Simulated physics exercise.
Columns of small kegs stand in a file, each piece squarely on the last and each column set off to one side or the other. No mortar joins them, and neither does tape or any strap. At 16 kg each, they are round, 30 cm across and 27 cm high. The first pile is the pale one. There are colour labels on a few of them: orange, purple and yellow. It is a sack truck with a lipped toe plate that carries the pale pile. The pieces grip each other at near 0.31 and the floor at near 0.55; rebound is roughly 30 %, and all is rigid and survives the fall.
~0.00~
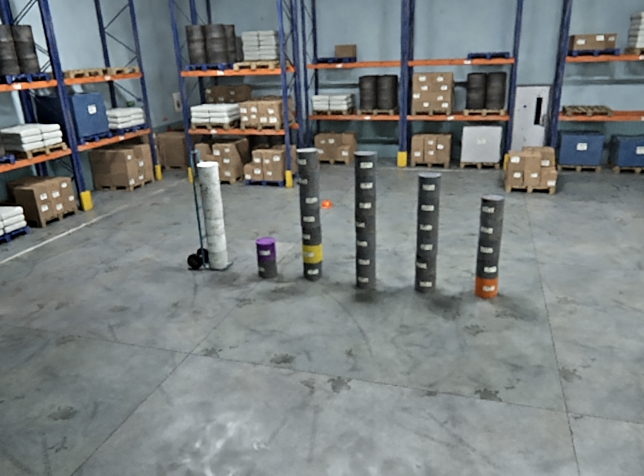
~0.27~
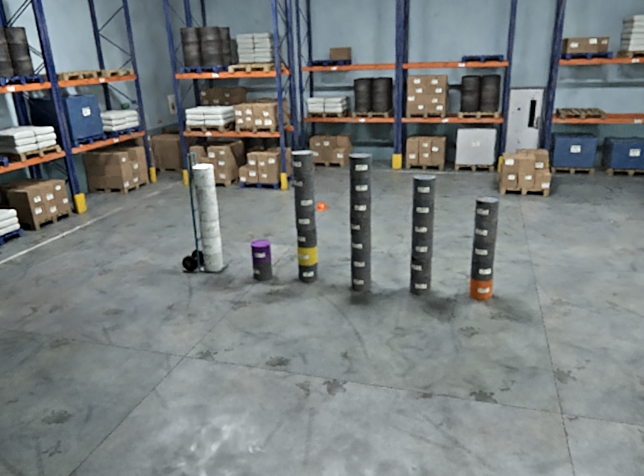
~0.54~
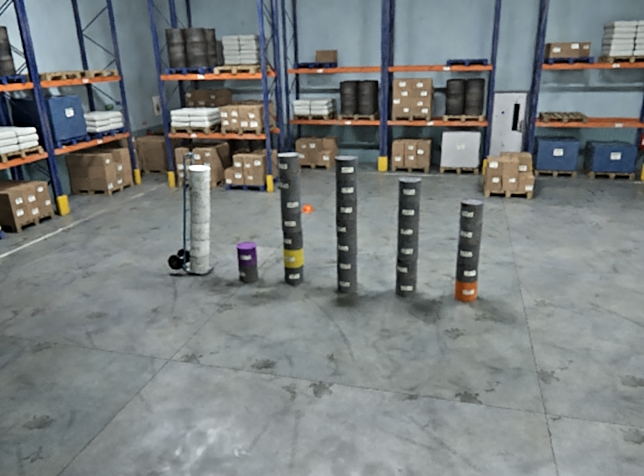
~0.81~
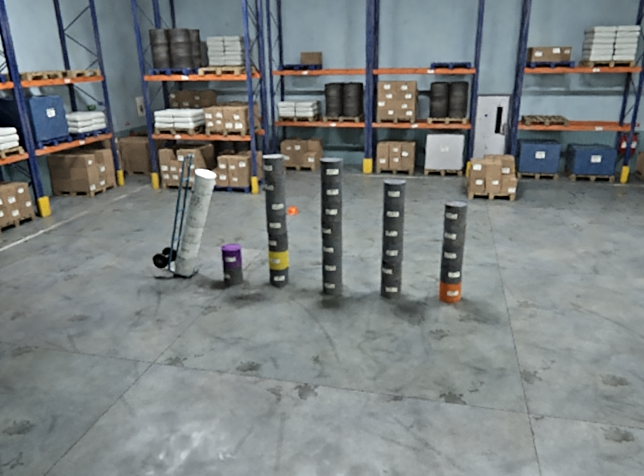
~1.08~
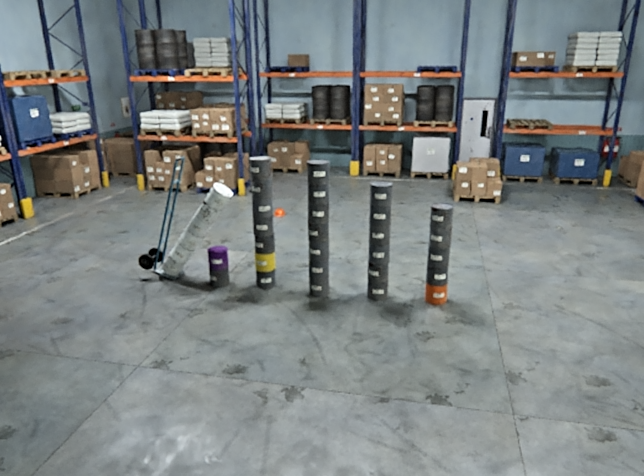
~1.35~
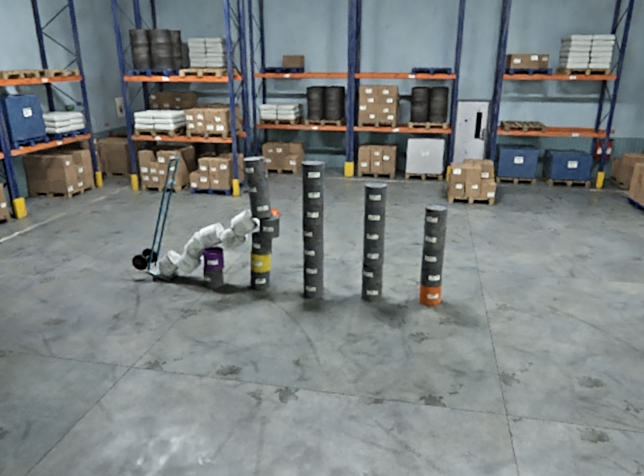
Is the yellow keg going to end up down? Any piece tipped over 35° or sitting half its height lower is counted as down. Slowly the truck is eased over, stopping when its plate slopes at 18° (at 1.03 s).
Yes, it comes down.
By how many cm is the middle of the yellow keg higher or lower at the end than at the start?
25 centimetres lower, roughly.
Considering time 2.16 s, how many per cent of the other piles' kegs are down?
By then, 20 per cent.
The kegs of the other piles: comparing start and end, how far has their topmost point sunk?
Roughly 25 centimetres lower at the end.
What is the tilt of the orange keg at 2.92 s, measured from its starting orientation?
My estimate is close to 0°.
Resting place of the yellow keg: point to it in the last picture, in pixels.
It stops roughly at (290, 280).
After 1.66 s, 6 of the pale pile down; none of the 27 other kegs down, 8 disturbed; yellow keg leaning 16°; purple keg shifted 23 mm.
After 2.16 s, 6 of the pale pile down; 6 of the 27 other kegs down; yellow keg on its side; purple keg leaning 6°.
After 2.92 s, 6 of the pale pile down; 8 of the 27 other kegs down; yellow keg on its side; purple keg on its side.
After 3.56 s, 6 of the pale pile down; 13 of the 27 other kegs down; yellow keg on its side; purple keg on its side.
By the end (4.0 s), 6 of the pale pile down; 13 of the 27 other kegs down; yellow keg on its side; purple keg on its side; orange keg unmoved. As the last picture would show them, middles, yellow keg near (290, 280), purple keg near (305, 213).
